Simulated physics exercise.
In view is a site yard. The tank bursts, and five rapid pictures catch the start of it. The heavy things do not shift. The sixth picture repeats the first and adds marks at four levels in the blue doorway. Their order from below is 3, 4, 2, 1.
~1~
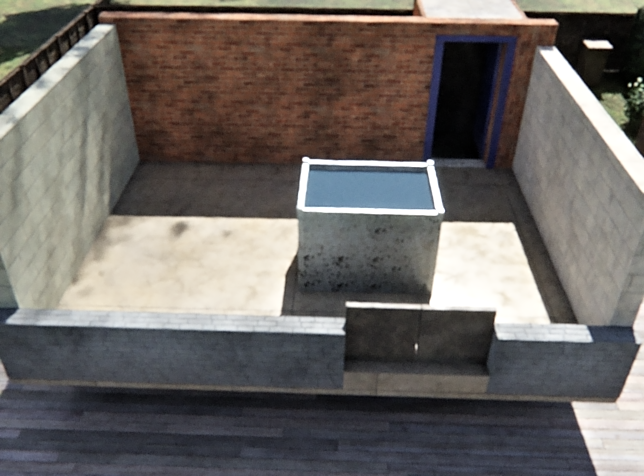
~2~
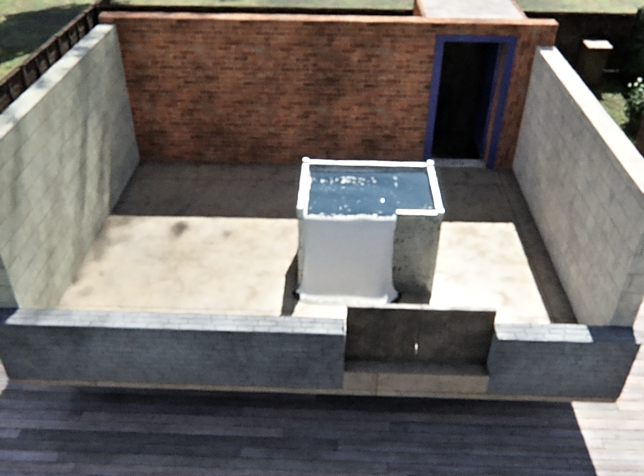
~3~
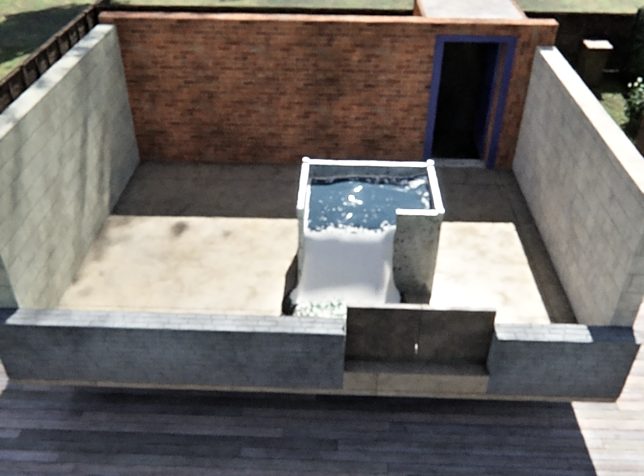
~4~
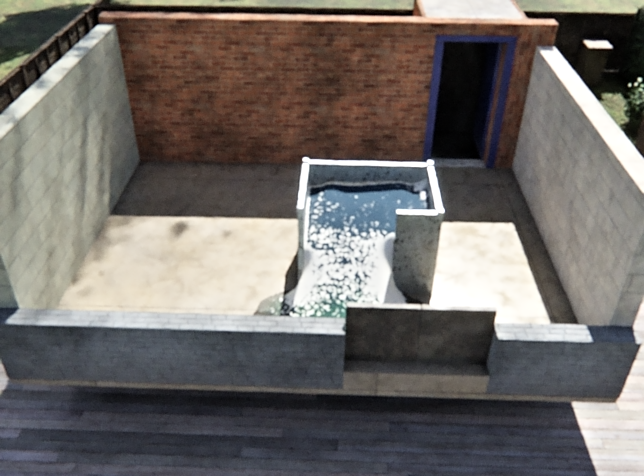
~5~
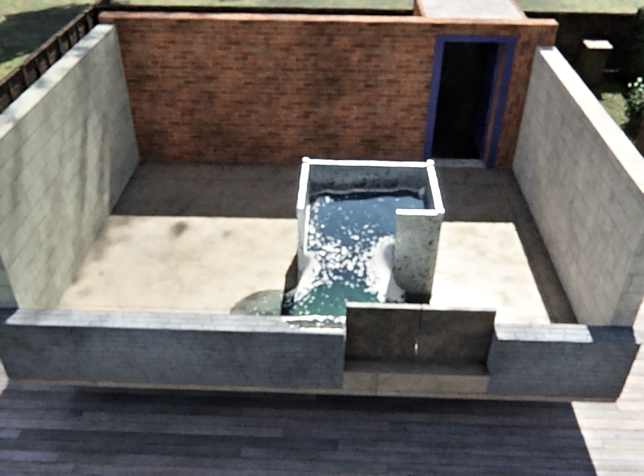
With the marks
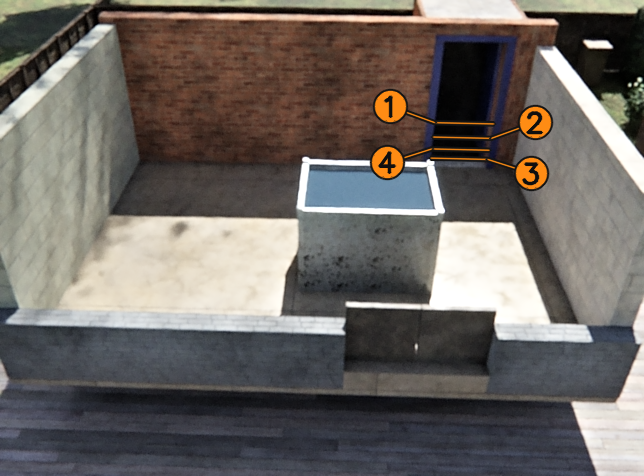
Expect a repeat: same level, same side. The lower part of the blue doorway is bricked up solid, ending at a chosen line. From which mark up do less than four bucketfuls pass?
Use height 3.
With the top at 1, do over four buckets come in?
No, that is safe.
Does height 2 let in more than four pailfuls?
No, that is safe.
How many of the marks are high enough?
All four.
In orange, 1 at (464, 123); 2 at (462, 137); 3 at (459, 158); 4 at (460, 149); from the bottom up 3, 4, 2, 1.
With 1, nothing gets over.
With 2, nothing gets over.
With 3, a splash gets over, under a bucket.
With 4, nothing gets over.
